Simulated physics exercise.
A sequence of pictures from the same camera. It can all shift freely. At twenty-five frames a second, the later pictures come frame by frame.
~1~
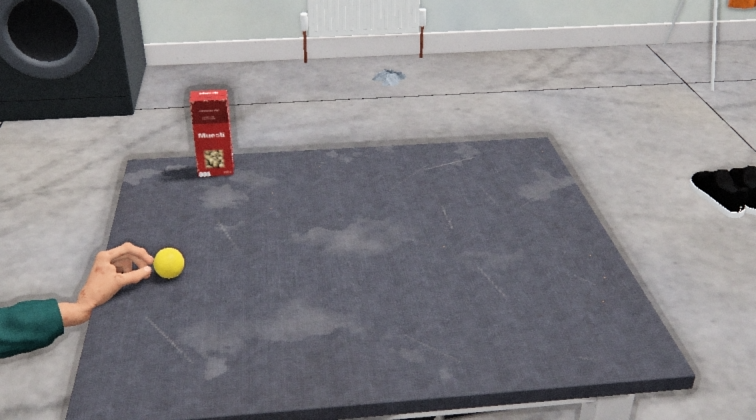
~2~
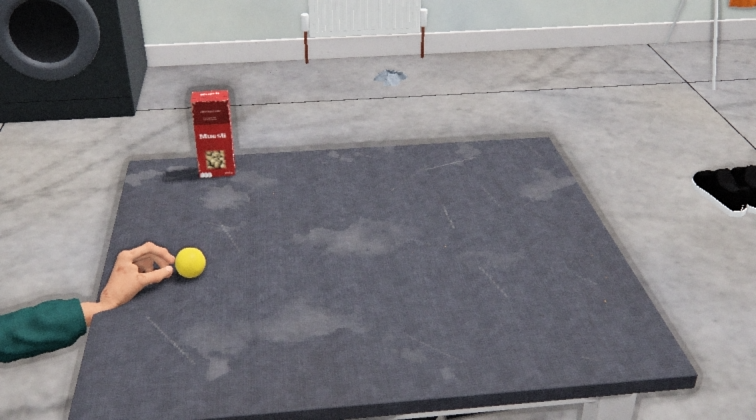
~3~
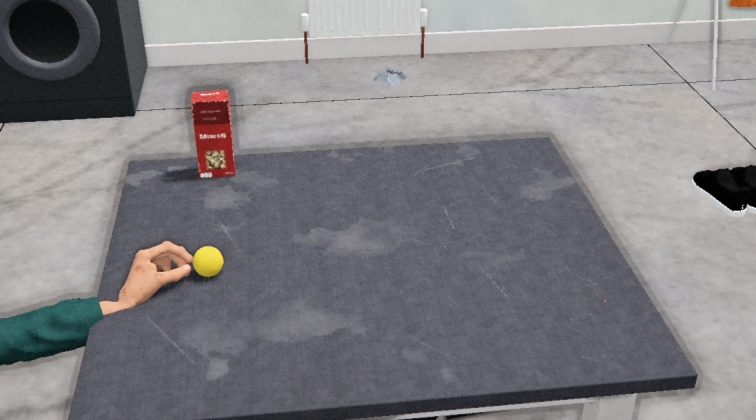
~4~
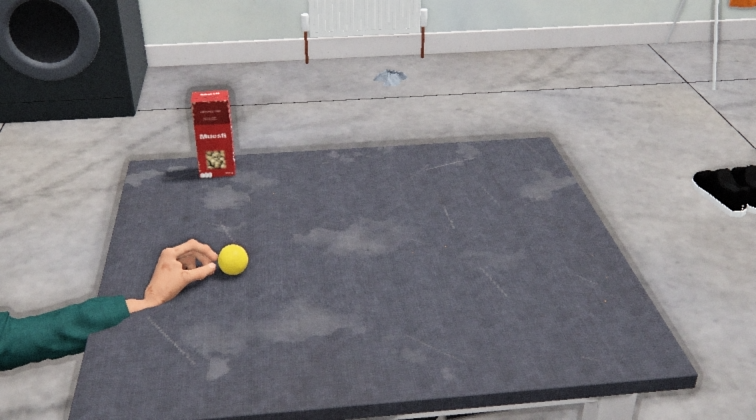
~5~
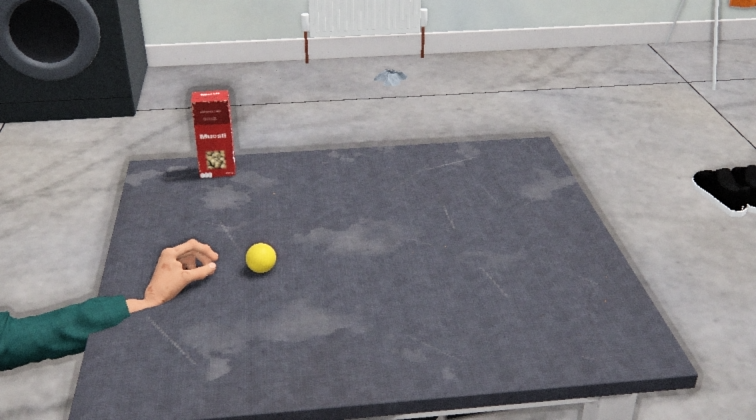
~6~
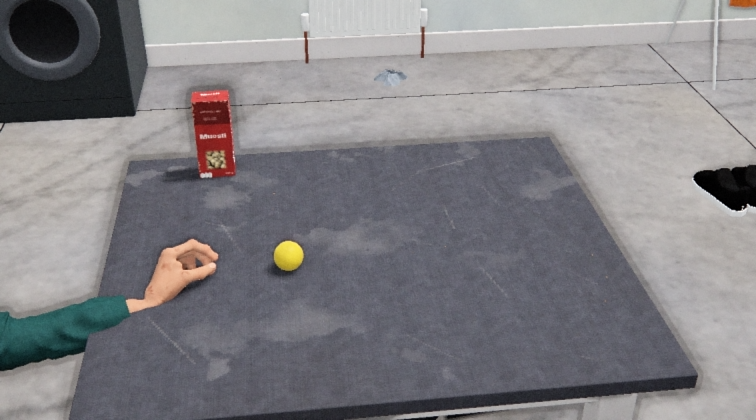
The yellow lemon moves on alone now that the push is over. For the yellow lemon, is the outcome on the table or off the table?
Off.
Then, 0.40 s on from there, yellow lemon shifted well along near (540, 238).
Then, 0.80 s on from there, yellow lemon now off the table.
In the end, off the table, yellow lemon.
